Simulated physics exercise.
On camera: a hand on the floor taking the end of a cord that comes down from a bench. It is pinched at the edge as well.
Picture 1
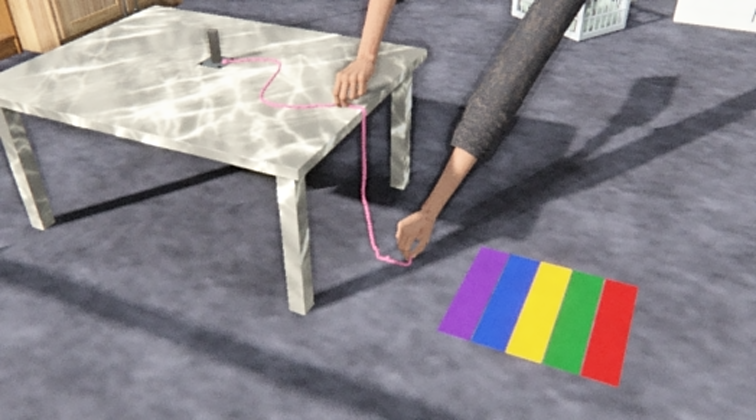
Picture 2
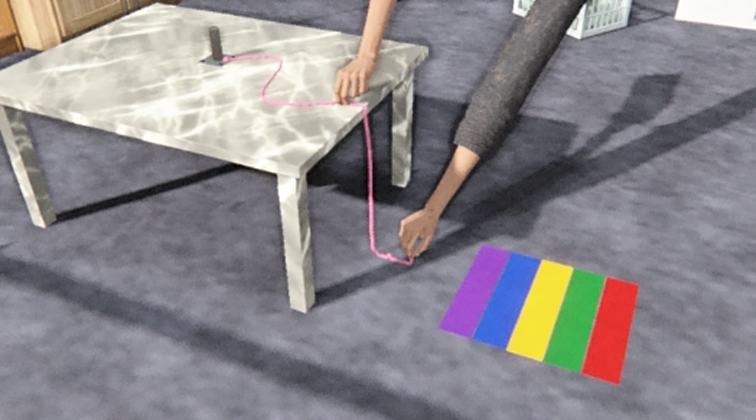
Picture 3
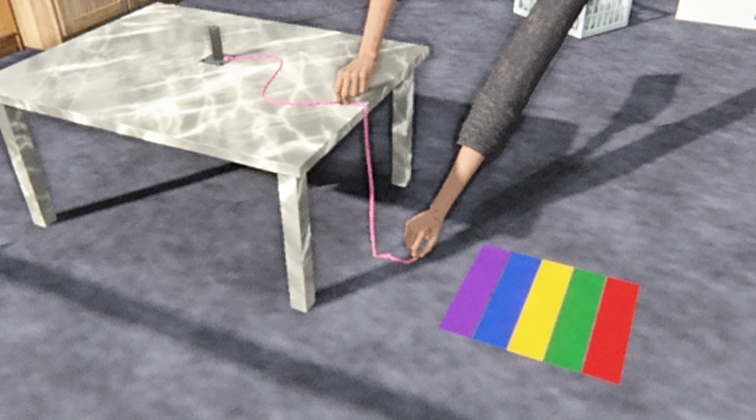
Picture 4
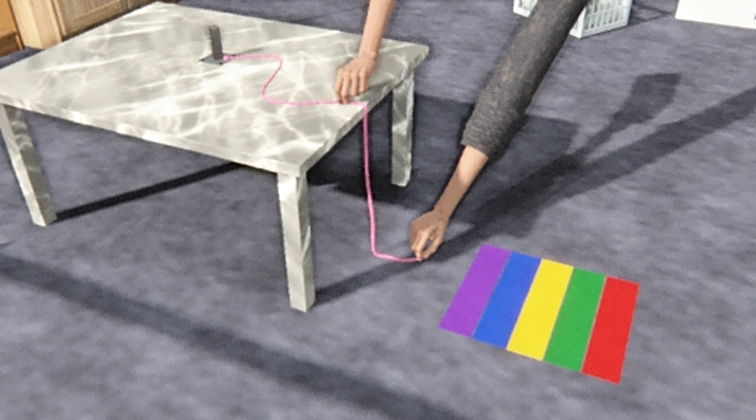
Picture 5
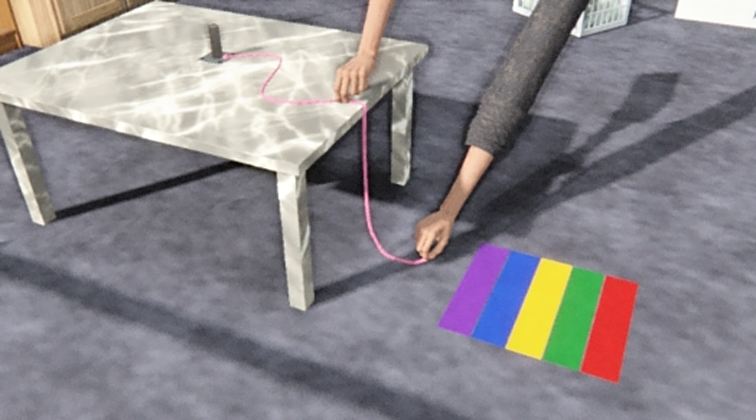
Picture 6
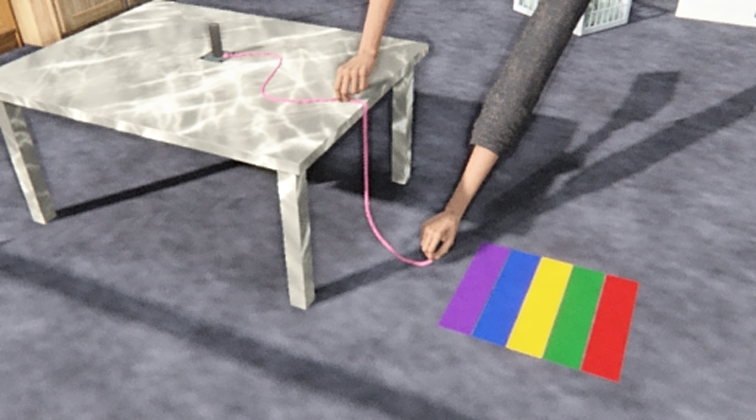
A hand in a dark grey sleeve draws the lower end of a pink cord slowly rightward, just above a grey floor, seen from above at an angle. The cord winds from a small dark post across a pale marbled table, where another hand pinches it at the edge; purple, blue, yellow, green and red stripes lie at right. The hanging cord's lower bend opens into a smooth curve, while the upper hand and camera stay still.
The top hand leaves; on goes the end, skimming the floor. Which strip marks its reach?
The end stops over the red strip.
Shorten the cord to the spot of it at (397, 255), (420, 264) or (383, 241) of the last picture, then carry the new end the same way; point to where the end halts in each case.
Try by try, around (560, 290), (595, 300) and (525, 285).
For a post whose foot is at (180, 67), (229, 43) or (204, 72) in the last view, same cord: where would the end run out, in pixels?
In that order: (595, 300), (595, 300) and (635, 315).
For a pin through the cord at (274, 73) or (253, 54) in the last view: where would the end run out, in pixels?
About (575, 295) and (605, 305).
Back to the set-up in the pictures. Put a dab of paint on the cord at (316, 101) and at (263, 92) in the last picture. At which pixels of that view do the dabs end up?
About (394, 121), and the other about (342, 91).
Soon after, end near (564, 293); over green.
After that, end near (599, 303); over red.
At the stop, end near (620, 309); over red. It gets as far as the red strip.
